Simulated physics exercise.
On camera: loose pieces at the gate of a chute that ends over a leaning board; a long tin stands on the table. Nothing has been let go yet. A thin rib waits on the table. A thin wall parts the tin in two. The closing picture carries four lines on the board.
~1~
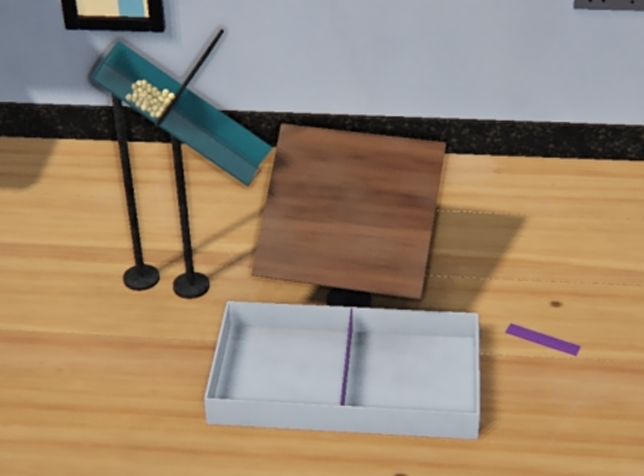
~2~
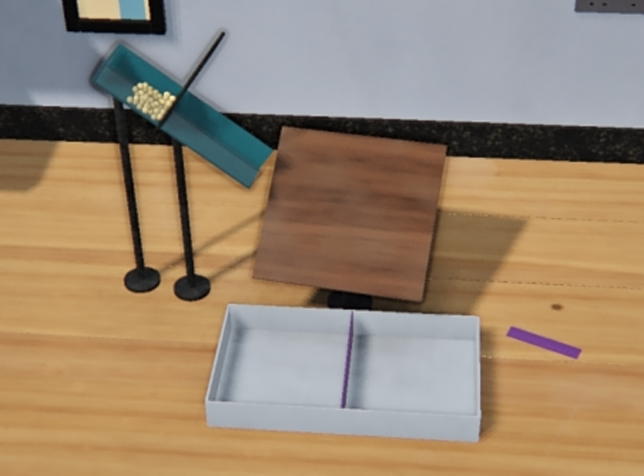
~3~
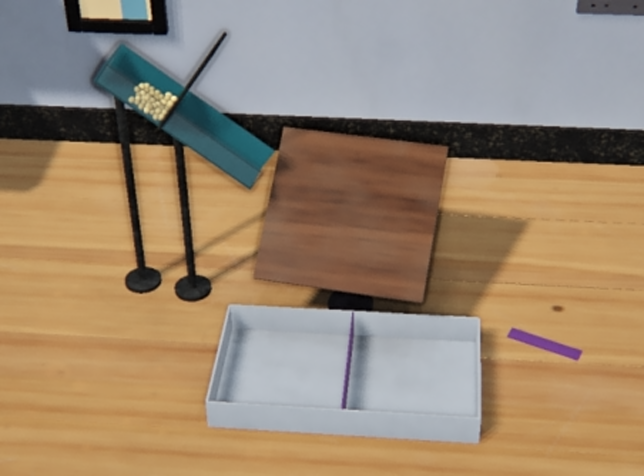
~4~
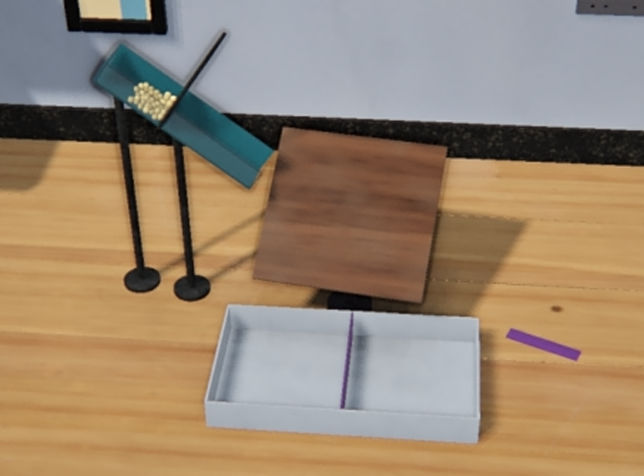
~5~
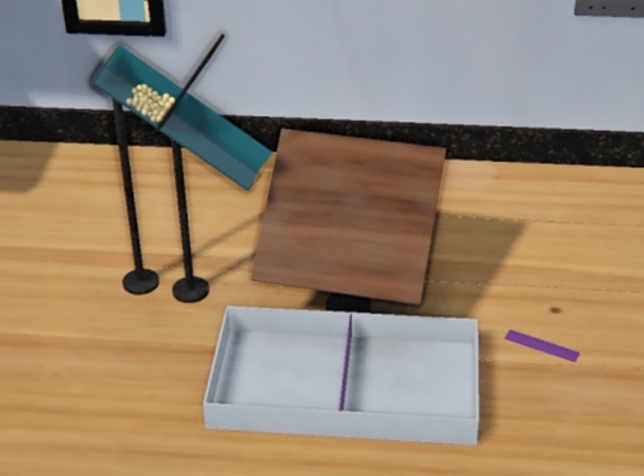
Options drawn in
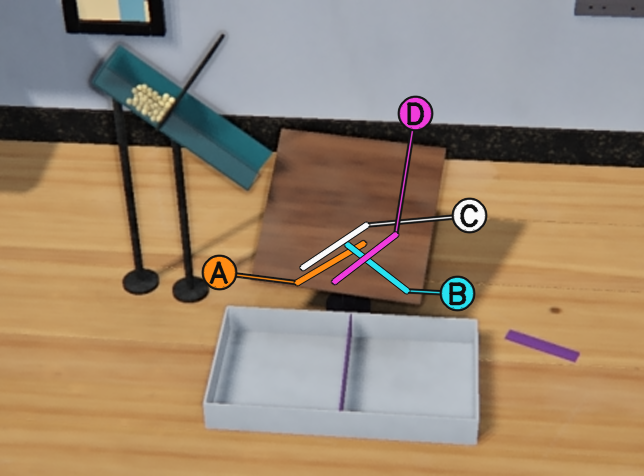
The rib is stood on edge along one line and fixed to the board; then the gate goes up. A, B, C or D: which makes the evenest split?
B is best.
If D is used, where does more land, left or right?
Left.
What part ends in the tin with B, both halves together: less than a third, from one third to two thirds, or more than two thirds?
It is more than two thirds.
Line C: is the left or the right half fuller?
The left half.
On the marked copy, line A from (363, 243) to (297, 282); line B from (347, 244) to (406, 290); line C from (366, 225) to (302, 267); line D from (395, 234) to (334, 281).
Choosing A, of what is caught, nearly all in the left half, a stray few in the right.
Choosing B, of what is caught, about half in the left half, about half in the right.
Choosing C, of what is caught, all in the left half, none in the right.
Choosing D, of what is caught, all in the left half, none in the right.
